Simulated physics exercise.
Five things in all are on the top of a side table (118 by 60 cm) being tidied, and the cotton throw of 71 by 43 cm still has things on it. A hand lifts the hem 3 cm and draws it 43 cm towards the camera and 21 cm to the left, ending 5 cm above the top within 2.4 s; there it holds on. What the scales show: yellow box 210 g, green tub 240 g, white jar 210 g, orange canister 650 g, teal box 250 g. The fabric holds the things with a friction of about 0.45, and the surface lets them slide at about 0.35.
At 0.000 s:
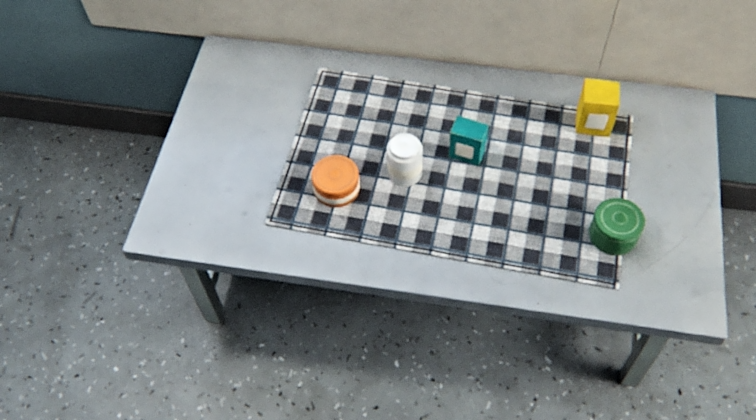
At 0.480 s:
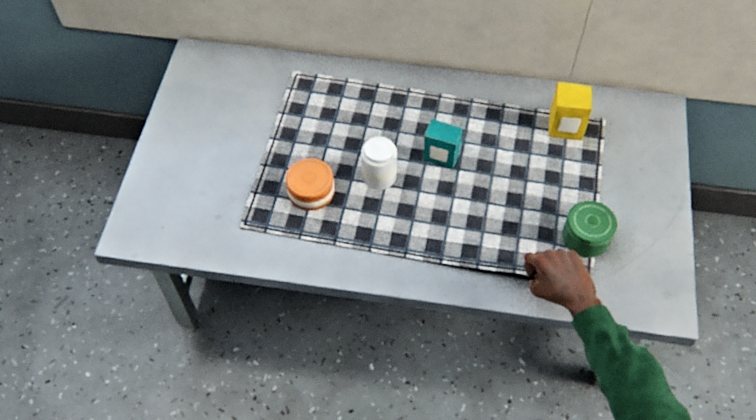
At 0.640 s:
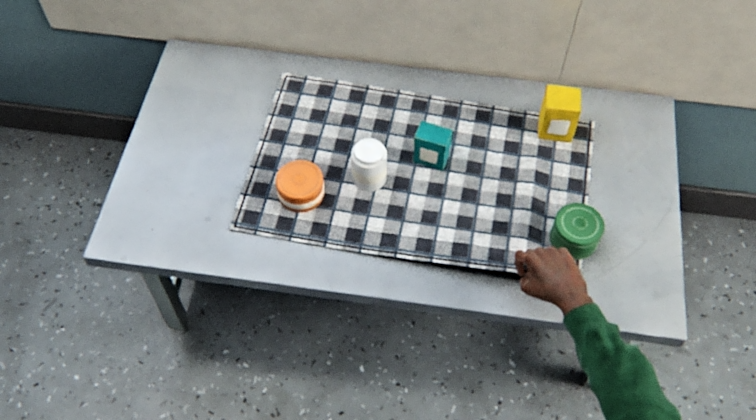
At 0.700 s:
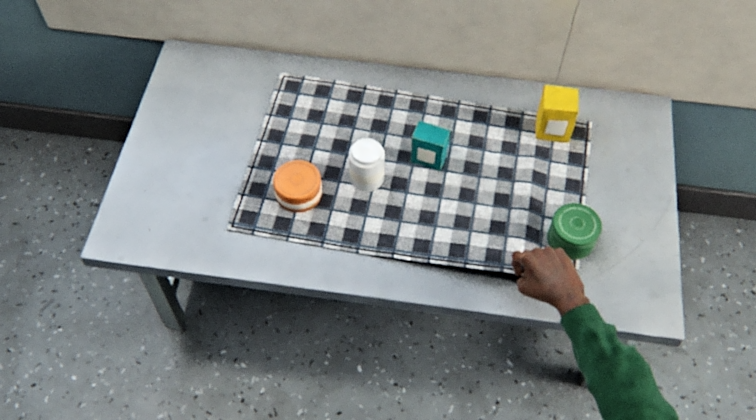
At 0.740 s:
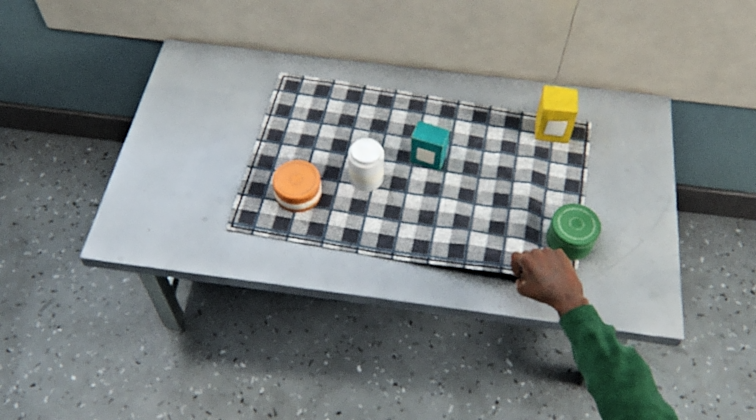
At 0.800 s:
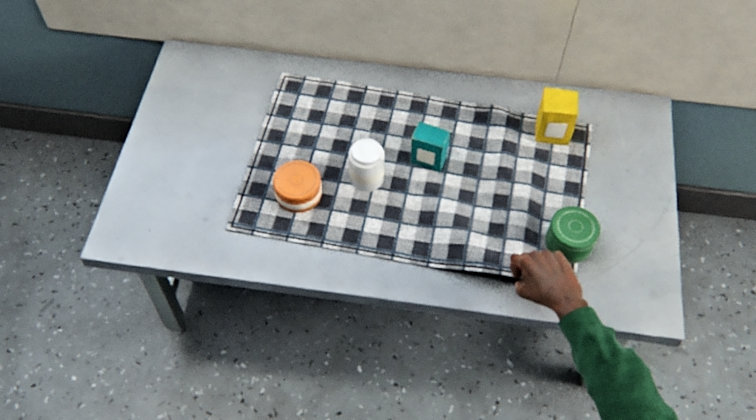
Green-sleeved hand lifting the near hem of a checked cloth and tugging it slightly, rumpling it among five items on a table.
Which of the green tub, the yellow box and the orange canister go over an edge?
In order: Looks like the green tub is done for; looks like the yellow box is done for; looks like the orange canister is done for.
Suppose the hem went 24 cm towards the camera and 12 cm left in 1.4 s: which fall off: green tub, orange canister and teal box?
In that case: Green tub falls off, orange canister stays up, teal box remains.
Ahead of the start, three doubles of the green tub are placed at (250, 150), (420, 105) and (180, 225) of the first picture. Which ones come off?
Taking them one by one: Is left on top, then is lost, then is left on top.
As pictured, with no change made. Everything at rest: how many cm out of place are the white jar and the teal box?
The white jar finishes over the edge, and the teal box finishes off the top.
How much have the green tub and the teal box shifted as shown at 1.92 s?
About: Green tub over the edge, teal box 20 cm.
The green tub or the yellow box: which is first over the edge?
The green one goes first.
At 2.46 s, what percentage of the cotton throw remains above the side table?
Some 55 in a hundred.
After 1.4 s, 95 % of the cotton throw is still over the top; green tub 12 cm off its start, yellow box 11 cm off its start, teal box 7 cm off its start.
After 1.9 s, 80 % of the cotton throw is still over the top; green tub over the edge, yellow box 30 cm off its start, orange canister 3 cm off its start.
After 2.5 s, 55 % of the cotton throw is still over the top; yellow box 49 cm off its start at (544, 309), green tub over the edge, orange canister 11 cm off its start at (312, 222).
After 3.0 s, 15 % of the cotton throw is still over the top; yellow box over the edge, green tub over the edge, orange canister 23 cm off its start.
After 4.6 s, 0 % of the cotton throw is still over the top; yellow box over the edge, orange canister over the edge, green tub over the edge, white jar over the edge.
